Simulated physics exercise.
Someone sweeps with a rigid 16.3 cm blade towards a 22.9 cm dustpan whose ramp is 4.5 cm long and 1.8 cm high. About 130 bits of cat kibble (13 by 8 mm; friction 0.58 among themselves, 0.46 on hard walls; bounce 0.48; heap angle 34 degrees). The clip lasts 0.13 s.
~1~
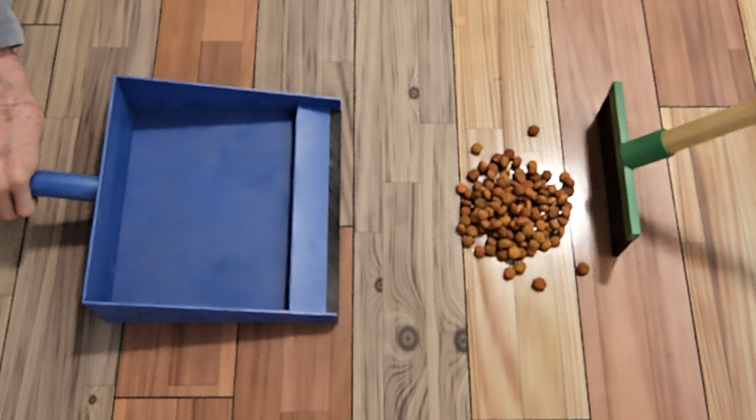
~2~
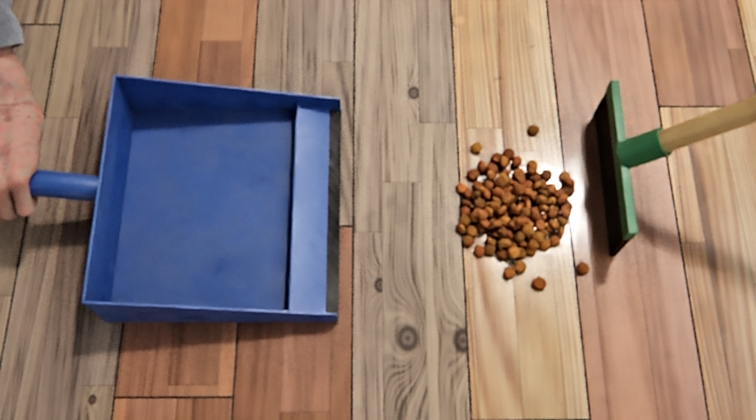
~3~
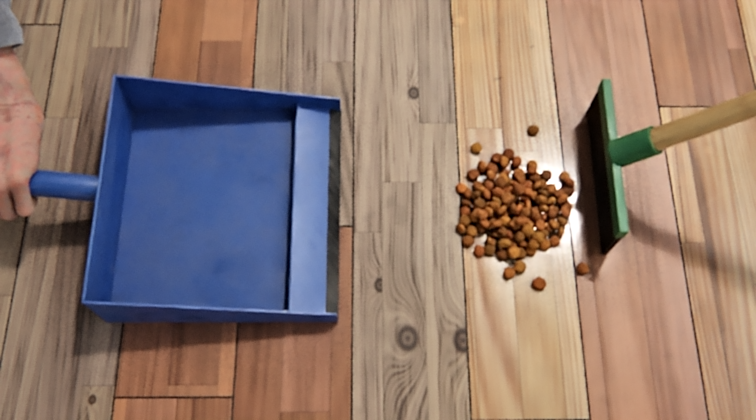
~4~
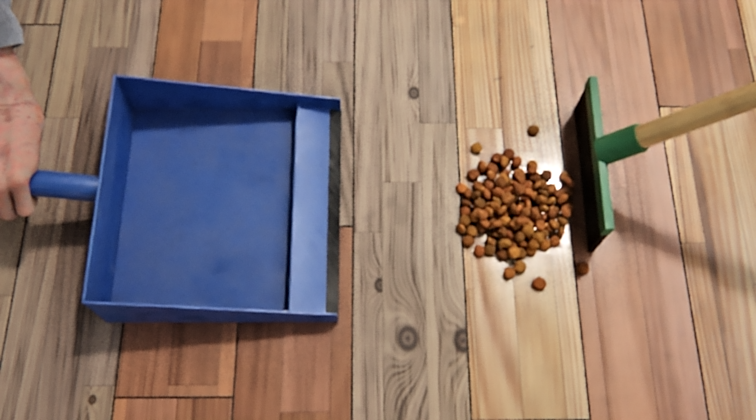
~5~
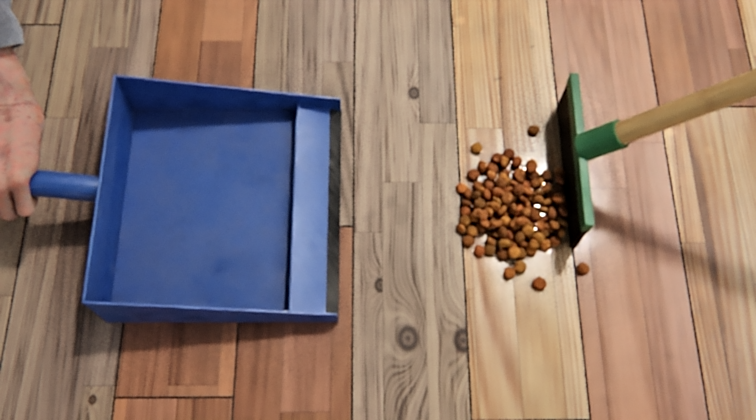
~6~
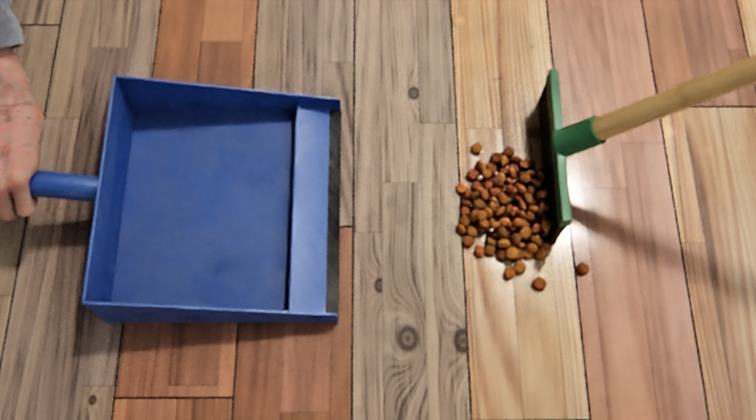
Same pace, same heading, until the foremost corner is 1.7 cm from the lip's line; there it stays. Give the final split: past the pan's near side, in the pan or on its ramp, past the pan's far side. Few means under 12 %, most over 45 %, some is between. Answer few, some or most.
Near side: Few, pan: Some, far side: Few.
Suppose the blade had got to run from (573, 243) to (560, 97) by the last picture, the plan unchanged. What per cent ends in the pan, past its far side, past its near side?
Pan 55, far 0, near 5.
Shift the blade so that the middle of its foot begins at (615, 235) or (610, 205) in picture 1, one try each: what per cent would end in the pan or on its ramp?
About 55 and 50 per cent.
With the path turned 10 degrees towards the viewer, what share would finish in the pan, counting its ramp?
Then about 50 per cent.
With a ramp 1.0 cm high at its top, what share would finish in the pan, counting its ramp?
It would be near 40 per cent.
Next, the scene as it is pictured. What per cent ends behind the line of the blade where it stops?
About 35 per cent.
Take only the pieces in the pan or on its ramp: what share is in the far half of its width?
Roughly 100 per cent.
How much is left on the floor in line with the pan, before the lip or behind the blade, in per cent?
Roughly 60 per cent.
Then, 0.14 s after the last picture, middle of the blade 10 cm from the lip; 0 % over the lip, far side 0 %, near side 0 %.
Then, 0.23 s after the last picture, middle of the blade 4 cm from the lip; 5 % over the lip, far side 5 %, near side 0 %.
Then, 0.45 s after the last picture, middle of the blade 2 cm from the lip; 35 % over the lip, far side 5 %, near side 0 %.
In the end, near side 0 %, pan 30 %, far side 5 %, in front of the lip or behind the blade 60 %.
